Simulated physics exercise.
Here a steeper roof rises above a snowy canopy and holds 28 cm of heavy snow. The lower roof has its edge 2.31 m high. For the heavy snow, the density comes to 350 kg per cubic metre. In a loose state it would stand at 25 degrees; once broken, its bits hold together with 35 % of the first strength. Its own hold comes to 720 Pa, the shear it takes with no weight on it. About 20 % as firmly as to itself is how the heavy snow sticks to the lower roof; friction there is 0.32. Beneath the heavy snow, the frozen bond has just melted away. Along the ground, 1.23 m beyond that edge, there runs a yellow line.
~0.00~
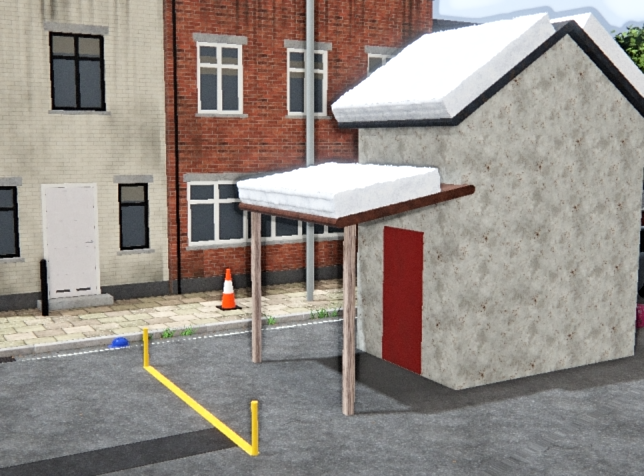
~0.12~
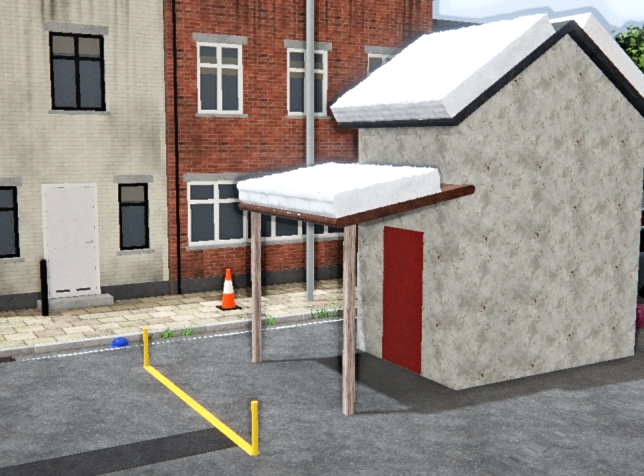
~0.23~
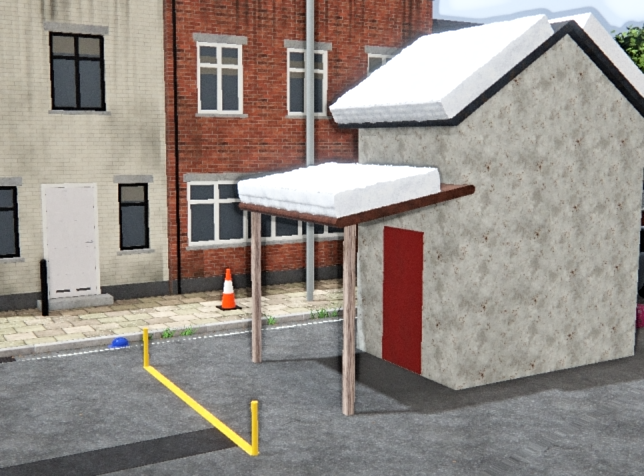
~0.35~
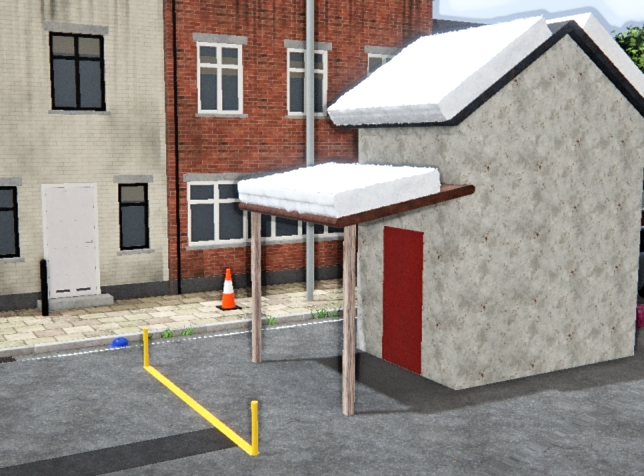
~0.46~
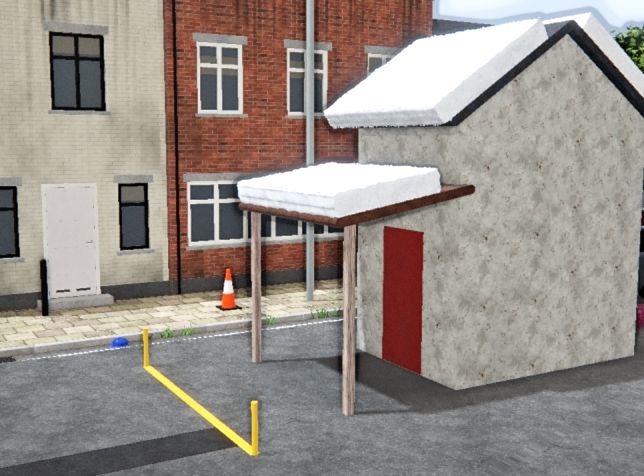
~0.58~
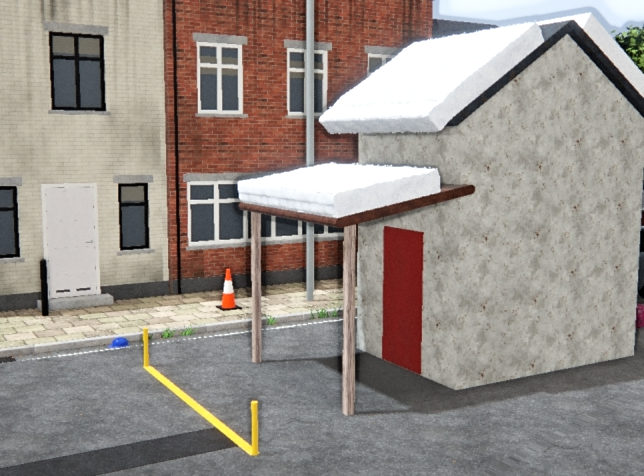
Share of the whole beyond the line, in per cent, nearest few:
Some 0 out of 100.
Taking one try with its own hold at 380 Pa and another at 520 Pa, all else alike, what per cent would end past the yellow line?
You'd see 16 percent the first time and 7 percent the second.
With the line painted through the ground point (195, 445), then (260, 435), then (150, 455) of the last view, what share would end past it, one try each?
0 %, then 3 %, then 0 %.
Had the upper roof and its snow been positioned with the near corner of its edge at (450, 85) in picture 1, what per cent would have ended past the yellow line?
In that case some 16 per cent.
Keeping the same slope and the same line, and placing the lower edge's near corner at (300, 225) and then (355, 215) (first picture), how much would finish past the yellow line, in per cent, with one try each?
0 %, then 4 %.
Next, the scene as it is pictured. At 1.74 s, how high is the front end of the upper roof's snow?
Roughly 2.8 m.
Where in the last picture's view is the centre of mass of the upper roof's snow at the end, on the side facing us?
It sits close to (392, 214) in the last view.
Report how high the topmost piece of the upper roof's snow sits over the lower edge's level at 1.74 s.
About 1.3 m.
After 1.11 s, none is below the lower edge and 0 % is past the line.
After 1.74 s, none is below the lower edge and 0 % is past the line.
After 2.37 s, 6 % is below the lower edge and 0 % is past the line.
After 3.00 s, 16 % is below the lower edge and 0 % is past the line.
After 4.50 s, at the end, 25 % is below the lower edge and 0 % is past the line.
